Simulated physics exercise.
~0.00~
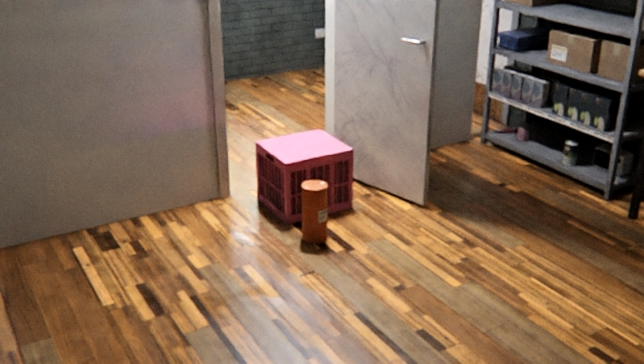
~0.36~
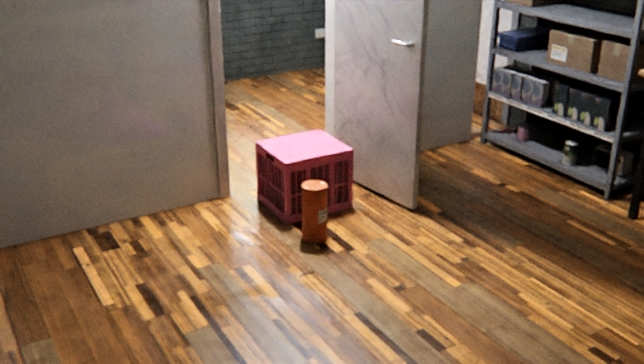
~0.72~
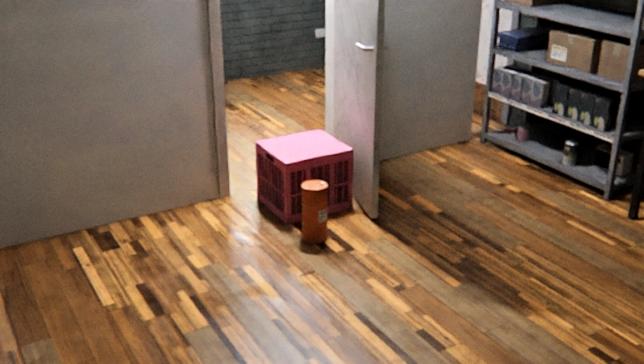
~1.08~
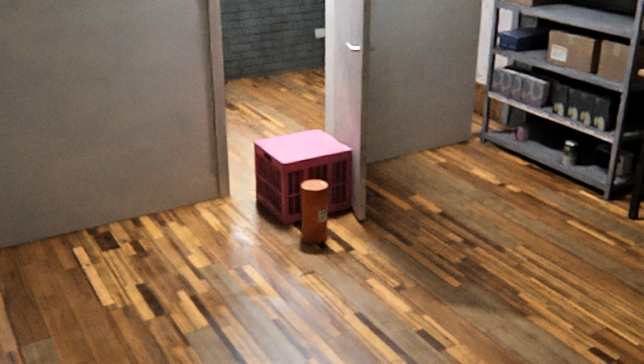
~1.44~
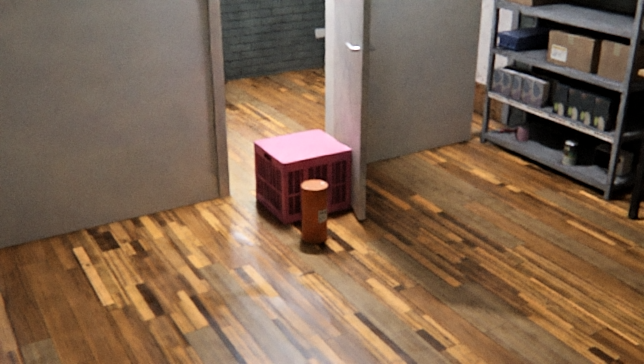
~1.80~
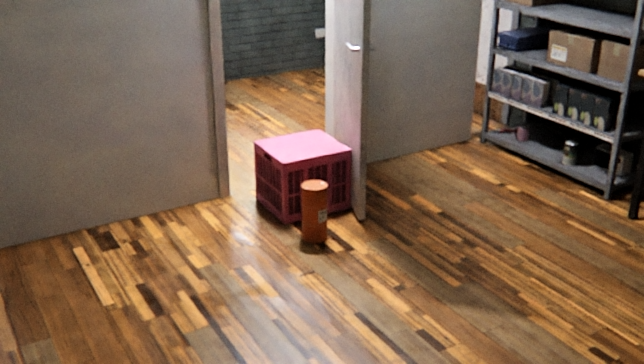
A pale door standing wide open in a wood-floored room swung partway toward closed, then stopped against a pink crate in the doorway and stayed well ajar, while the crate and the orange canister in front of it stayed put.
